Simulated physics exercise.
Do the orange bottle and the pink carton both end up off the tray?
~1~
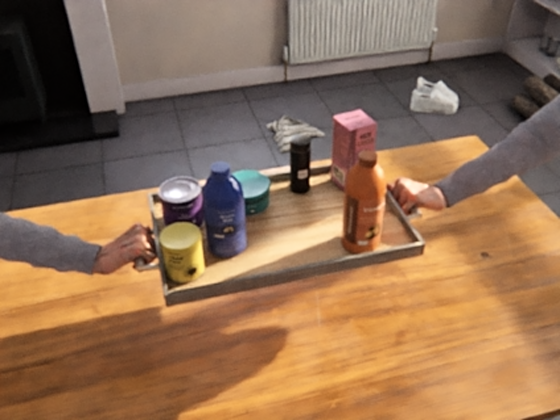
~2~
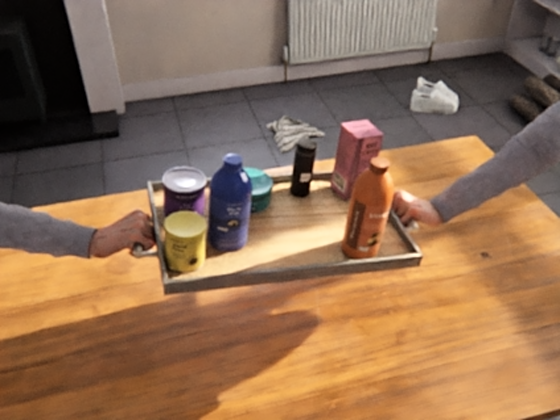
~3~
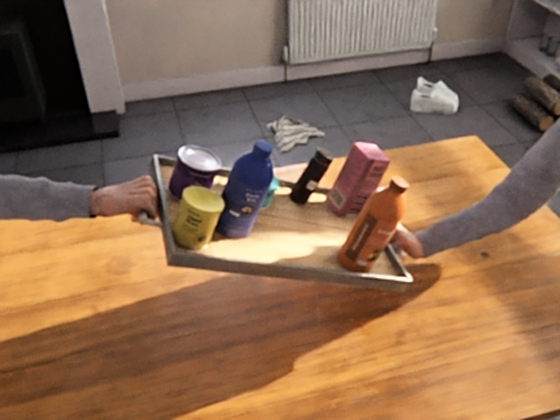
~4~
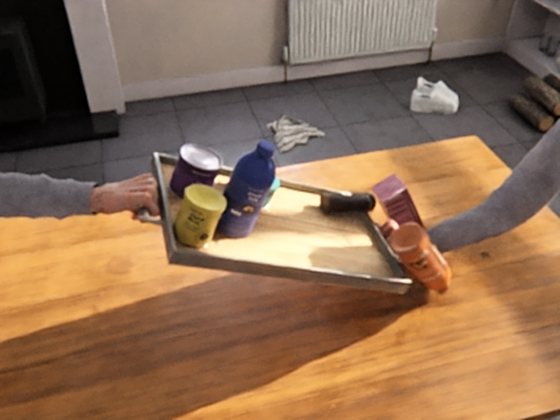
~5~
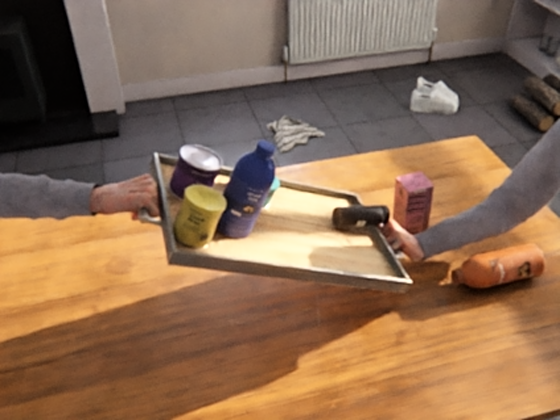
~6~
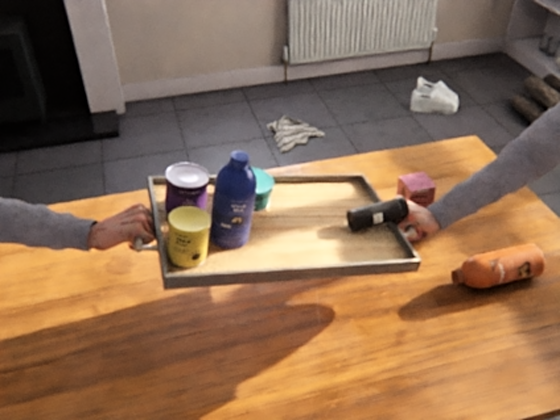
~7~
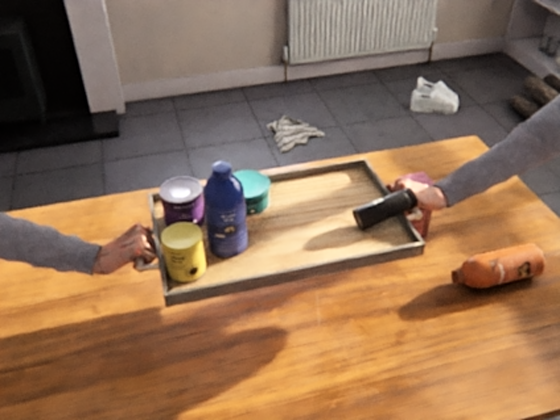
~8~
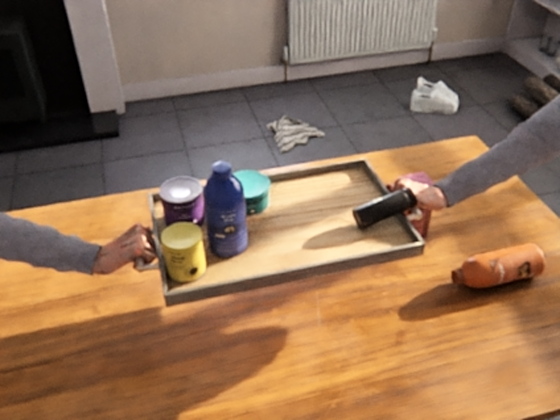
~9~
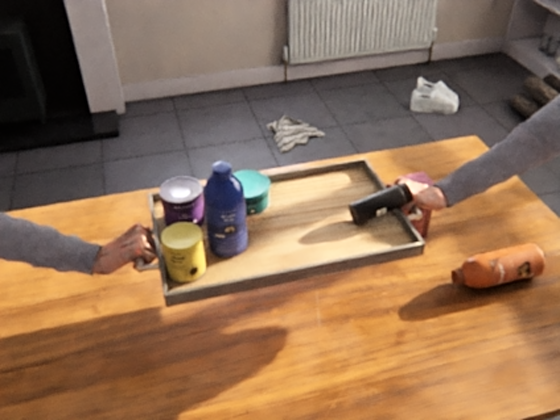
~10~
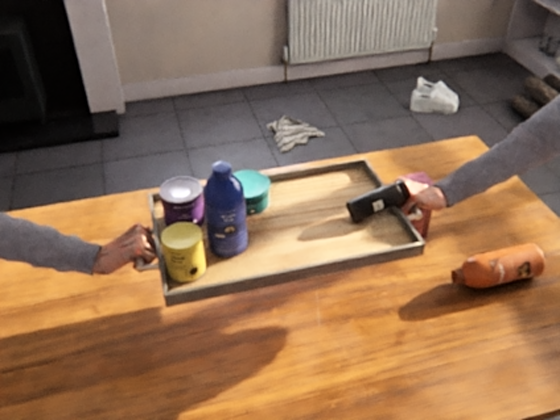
Yes, both go over the right rim as the tray dips. The orange bottle ends up lying on the table, and the pink carton rests just beyond the tray's right end, partly hidden by the hand.
A shallow wooden tray, held by a hand at each end over a wooden table, carries bottles, tins, a tub, a black shaker and a pink carton. Its right edge dips, and the orange bottle, shaker and carton begin to lean to the right. The orange bottle and pink carton topple over the right rim onto the table, while the black shaker falls on its side inside the tray. The hands then bring the tray back level. The blue bottle, both tins and the turquoise tub still stand at the left, the shaker lies near the right rim, and the orange bottle lies on the table.
